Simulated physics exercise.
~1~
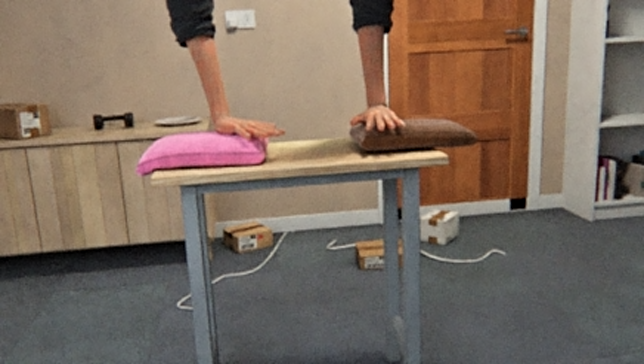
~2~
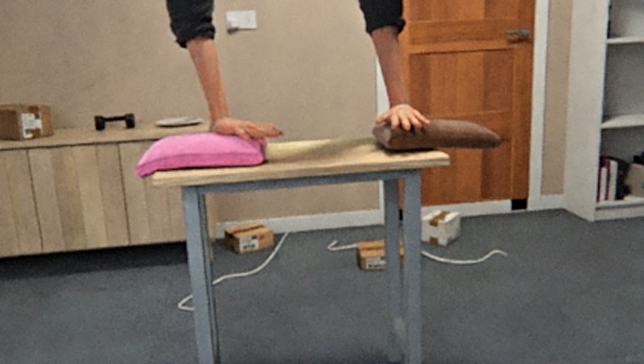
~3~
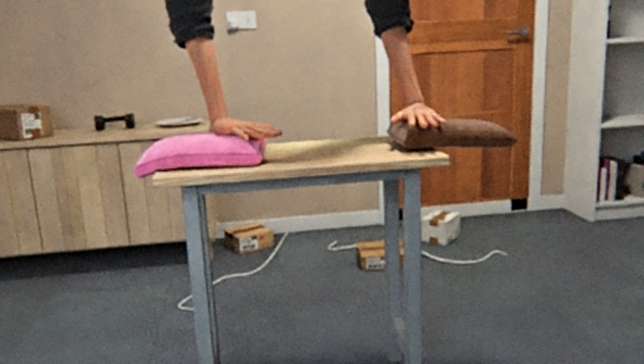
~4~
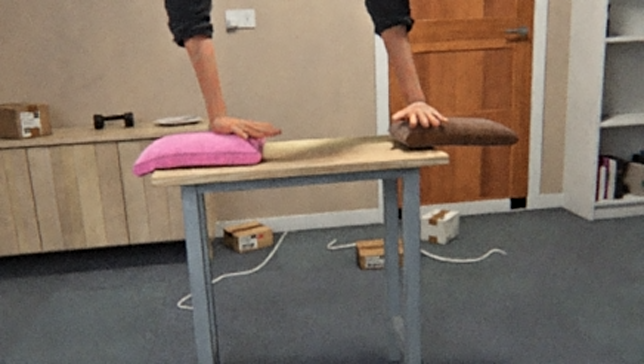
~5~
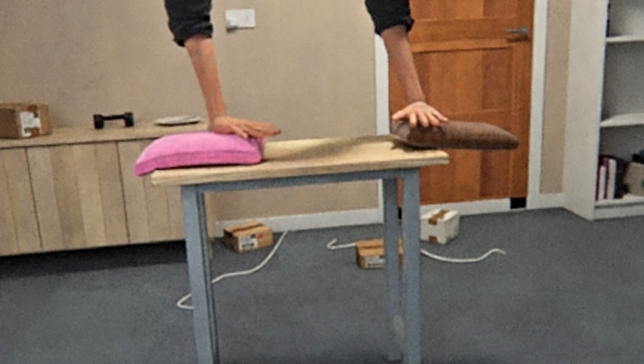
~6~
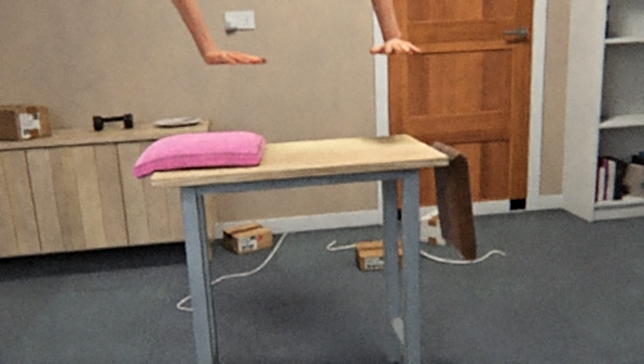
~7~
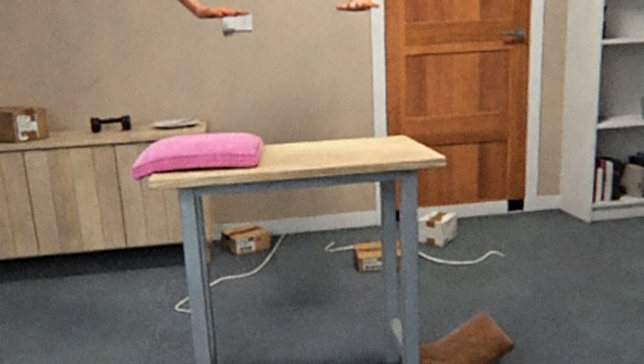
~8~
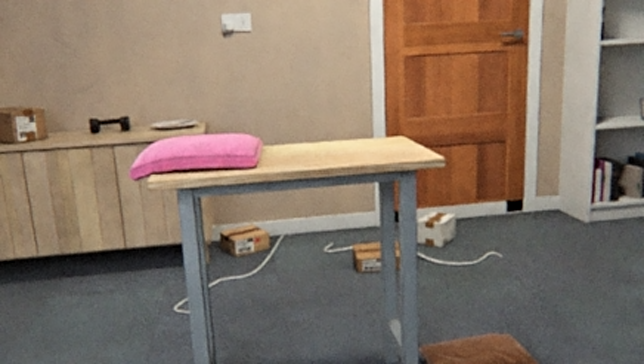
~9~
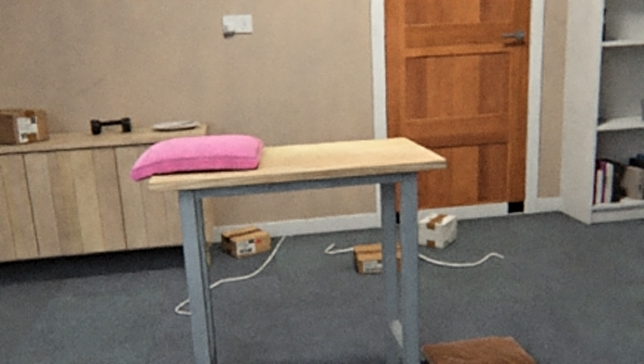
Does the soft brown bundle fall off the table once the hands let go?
Yes, the brown bundle slumps off the right end of the table and ends up on the floor. The pink one stays in its place on the tabletop.
We see two hands resting on a soft pink bundle and a soft brown one on a small table, the brown one sliding right until it overhangs the edge. The hands lift away, and the brown bundle tips off and lands on the floor while the pink one stays on the tabletop.
